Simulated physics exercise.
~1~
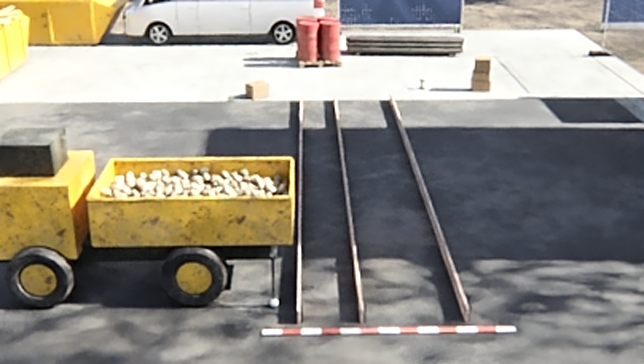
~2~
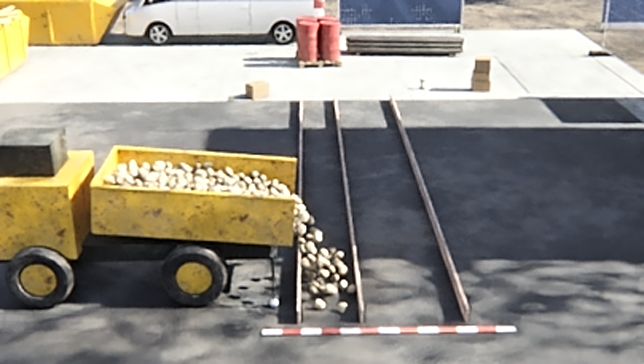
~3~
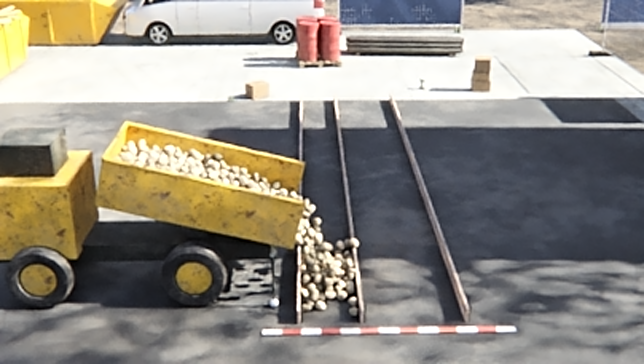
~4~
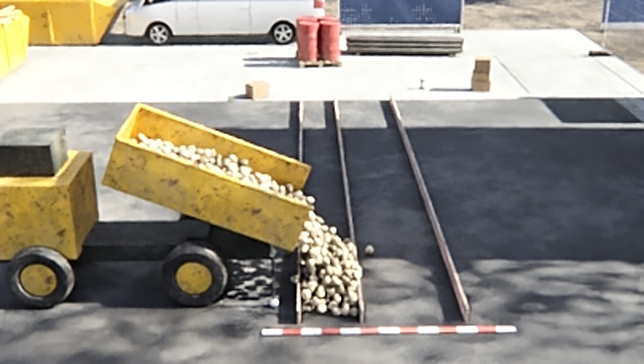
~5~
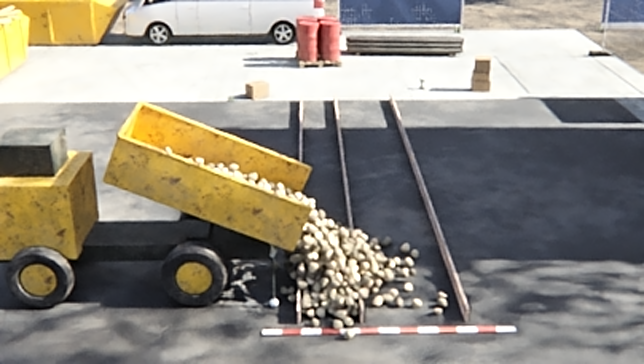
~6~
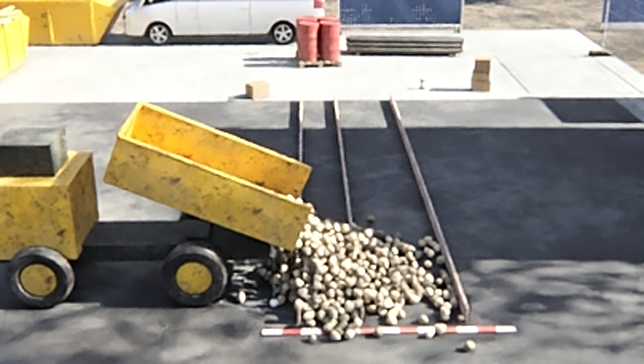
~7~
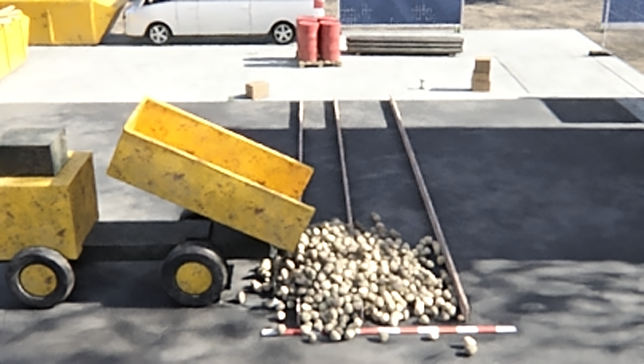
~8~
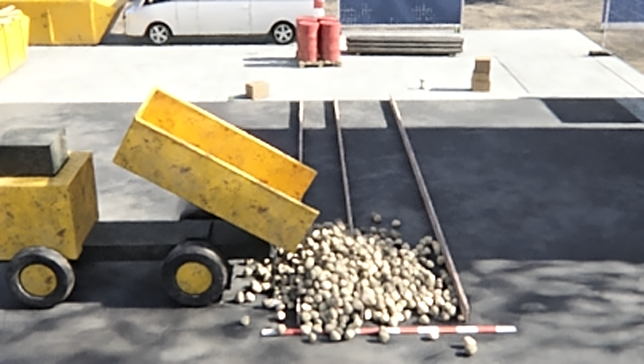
Yellow tipping trailer raising its bed and pouring pale rounded stones rightward across low boards, ending empty beside a spread heap.
